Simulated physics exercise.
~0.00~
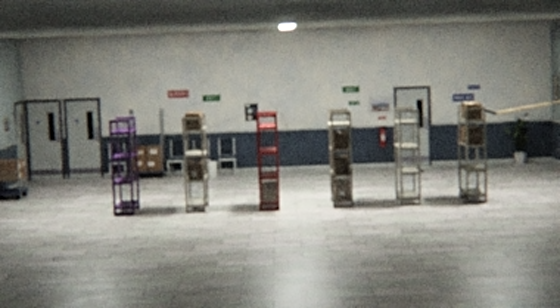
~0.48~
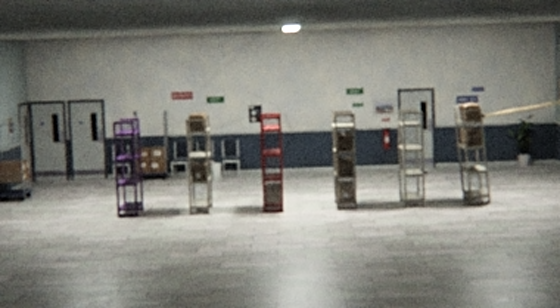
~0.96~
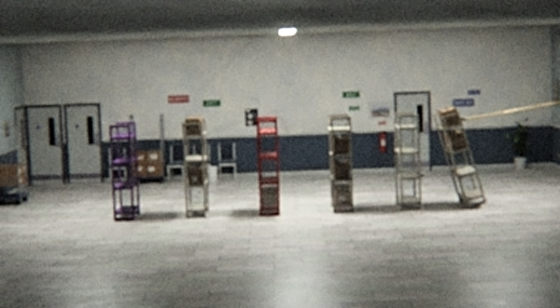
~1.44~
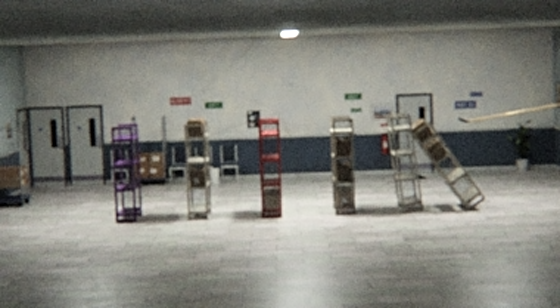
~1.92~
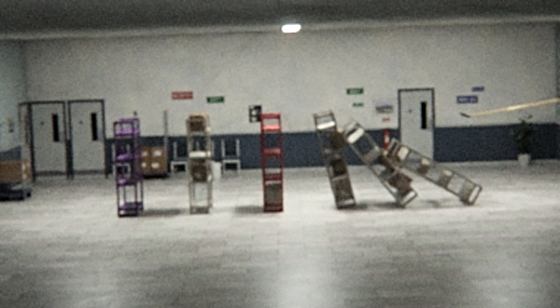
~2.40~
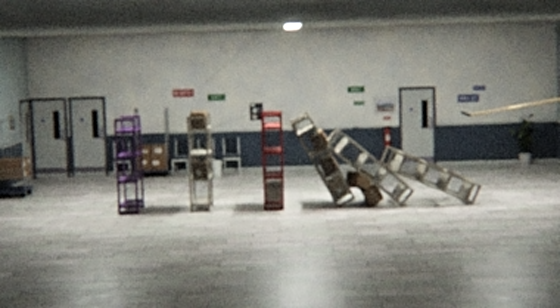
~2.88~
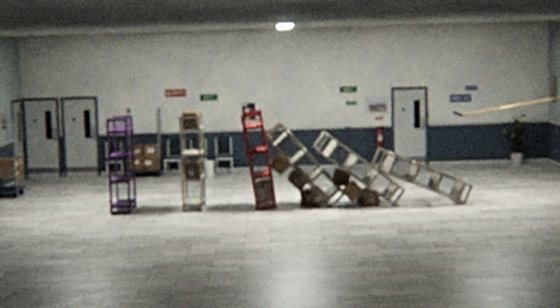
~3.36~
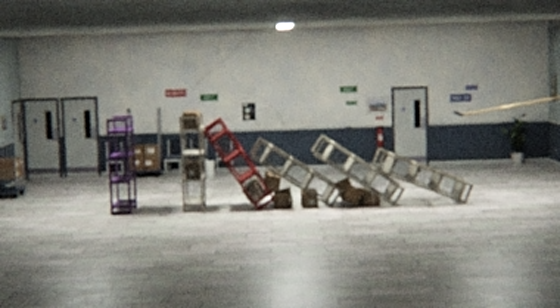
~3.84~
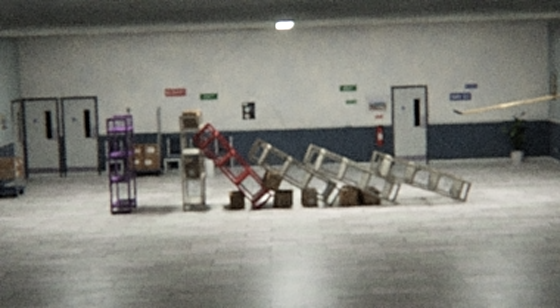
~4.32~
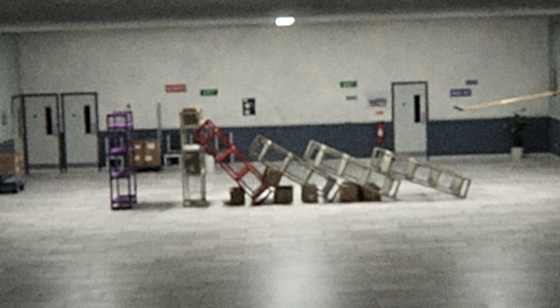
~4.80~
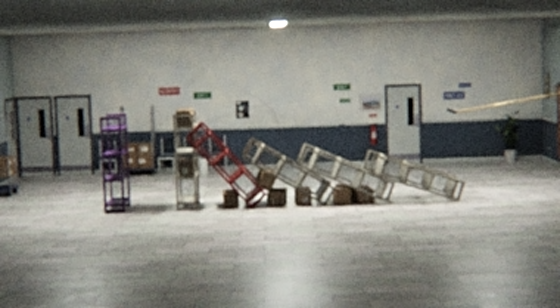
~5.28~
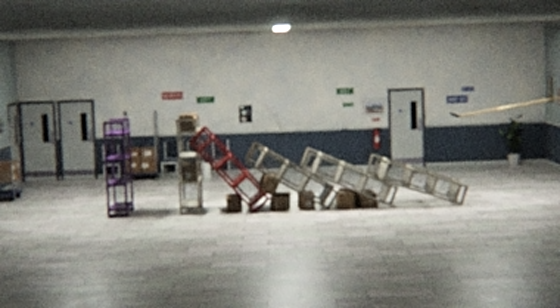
Six tall, narrow shelf racks stand in a spaced row across the pale floor of a large, dim hall, seen from the front by a slightly swaying camera. A purple one is at the far left and a red one near the middle, the others greyish, some holding brown cartons. A pole at the right tips the rightmost rack leftward into its neighbour. The lean passes down the row, cartons spilling, until the red rack tilts against the pale rack beside it. That rack and the purple one remain standing, and everything settles.
